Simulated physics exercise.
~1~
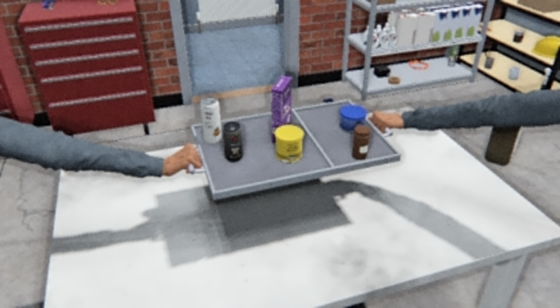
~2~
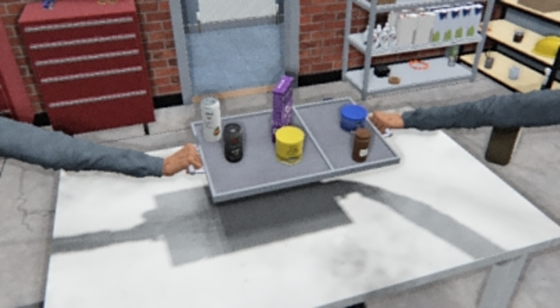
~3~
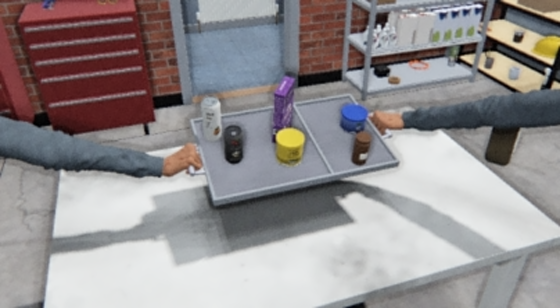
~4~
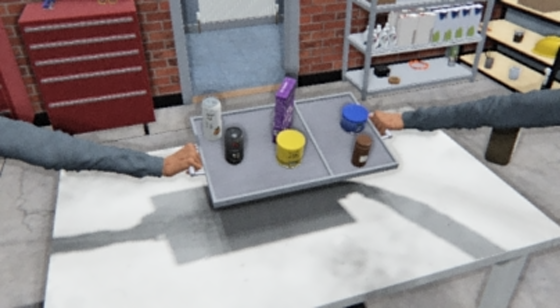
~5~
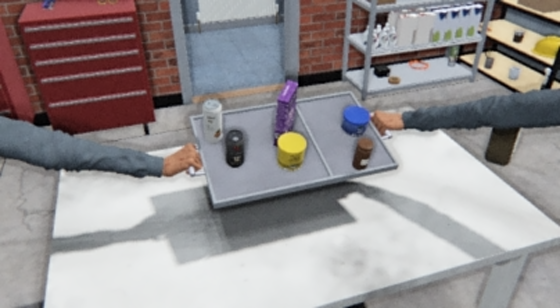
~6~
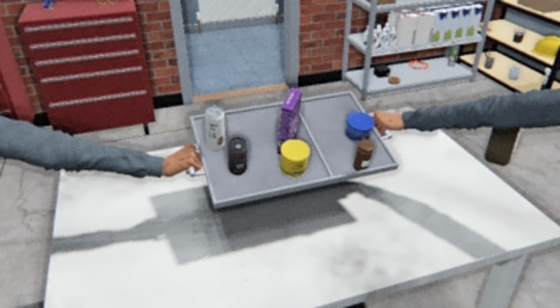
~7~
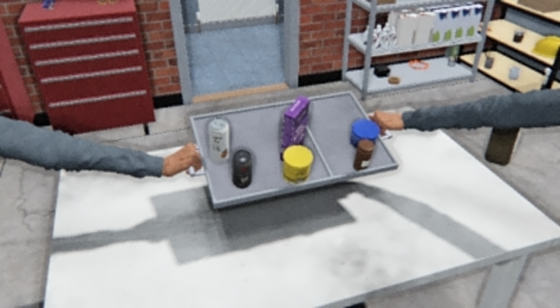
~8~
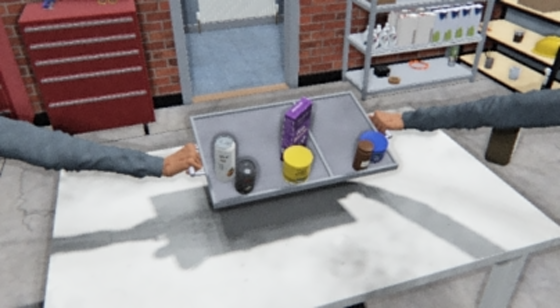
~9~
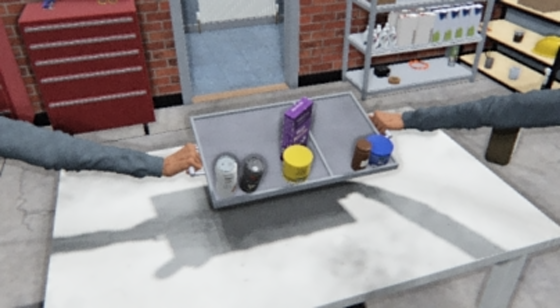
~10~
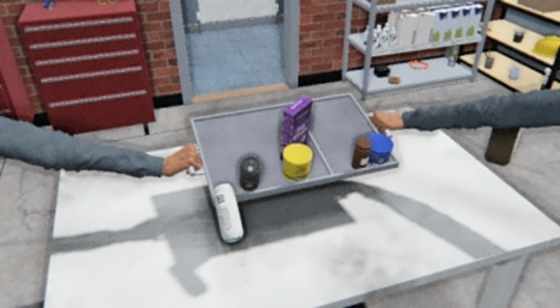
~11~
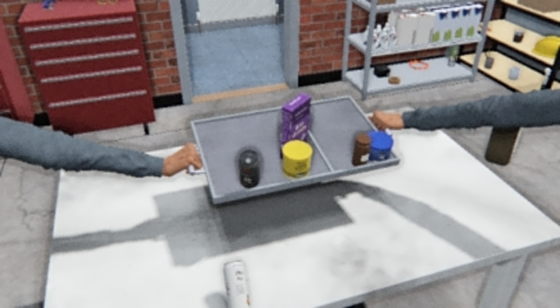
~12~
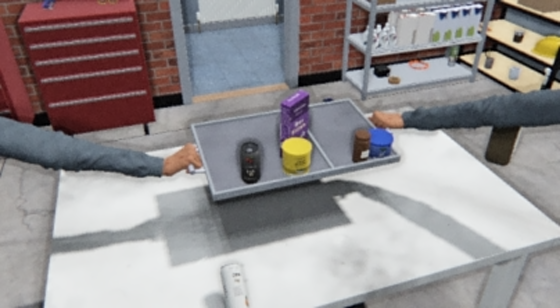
Two hands hold a grey divided tray over a white table in a workshop, seen from above and in front, with a red tool cabinet and shelves behind. On the tray are a white can and a black can at left, a purple packet and yellow tin near the middle, and a brown shaker and blue tub at right. The tray tips toward the viewer and the things slide to its near edge, the black can leaning. The white can tumbles over the rim onto the table. The tray levels again, the white can lying tipped over below while the rest stay aboard, the purple packet upright.
